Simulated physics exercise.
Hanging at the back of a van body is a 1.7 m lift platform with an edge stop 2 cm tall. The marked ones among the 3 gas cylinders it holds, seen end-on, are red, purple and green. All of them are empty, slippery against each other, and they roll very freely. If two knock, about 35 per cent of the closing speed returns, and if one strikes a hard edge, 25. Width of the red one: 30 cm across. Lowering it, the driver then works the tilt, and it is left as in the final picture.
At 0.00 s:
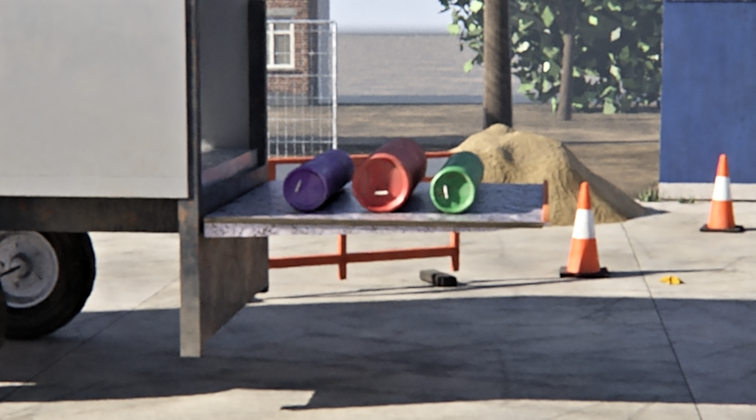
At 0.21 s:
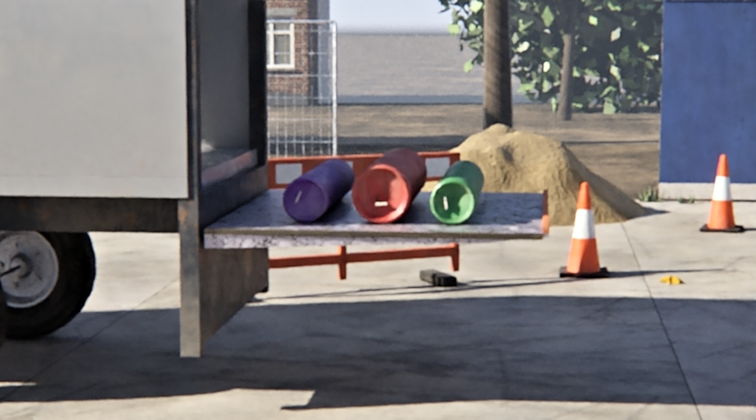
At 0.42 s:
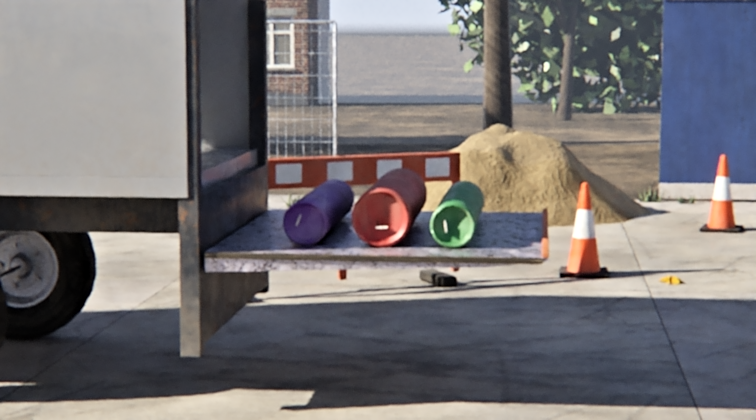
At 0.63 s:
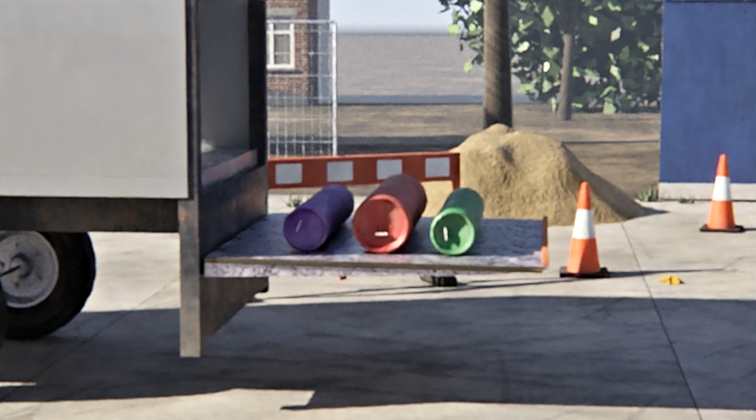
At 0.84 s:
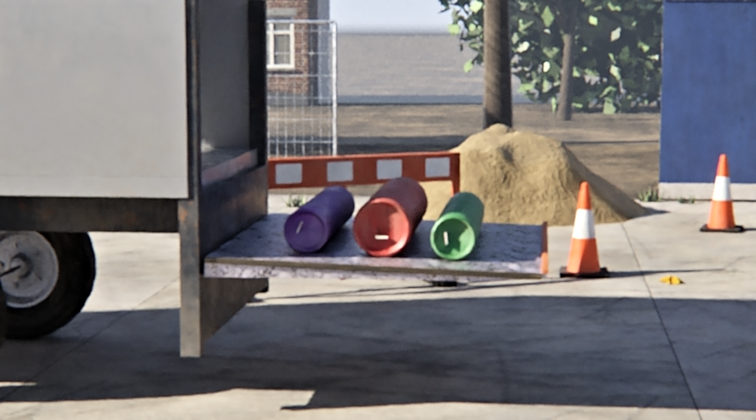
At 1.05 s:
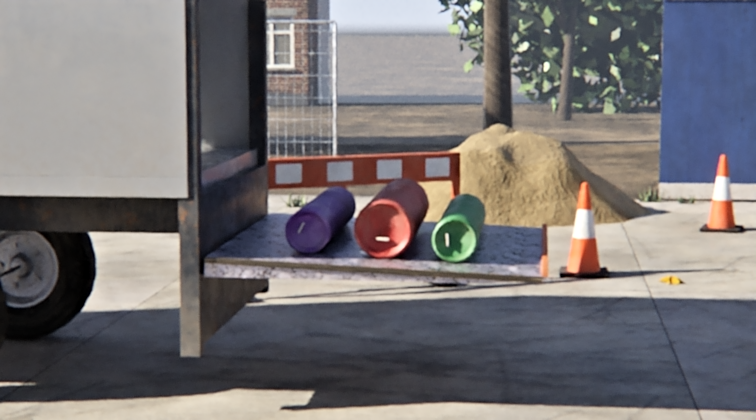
Purple, red and green cylinders lying side by side on a truck's tail lift platform as it lowers, then tilts slightly rightward.
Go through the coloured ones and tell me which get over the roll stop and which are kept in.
Red: It is kept in. Purple: It is kept in. Green: It is kept in.
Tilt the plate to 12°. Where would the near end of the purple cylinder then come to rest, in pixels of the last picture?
Near pixel (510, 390).
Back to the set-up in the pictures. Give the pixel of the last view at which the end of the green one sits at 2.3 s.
That would be about (487, 243) in pixels.
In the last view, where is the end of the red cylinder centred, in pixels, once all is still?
Near pixel (477, 235).
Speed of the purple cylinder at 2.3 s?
Roughly 0.2 m/s.
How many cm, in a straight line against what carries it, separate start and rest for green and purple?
Displacement: Green 40, purple 60.
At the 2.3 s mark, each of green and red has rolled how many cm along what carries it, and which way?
Green 15 cm right, red 20 cm right.
Then, 2.3 s in, red is on the plate, 65 cm from the stop, rolling right; purple is on the plate, 105 cm from the stop, rolling right; green is on the plate, 30 cm from the stop, rolling right; 0 gone from the plate.
In the end (3.8 s), red is on the plate, 35 cm from the stop; purple is on the plate, 60 cm from the stop; green is on the plate, 5 cm from the stop; 0 gone from the plate.
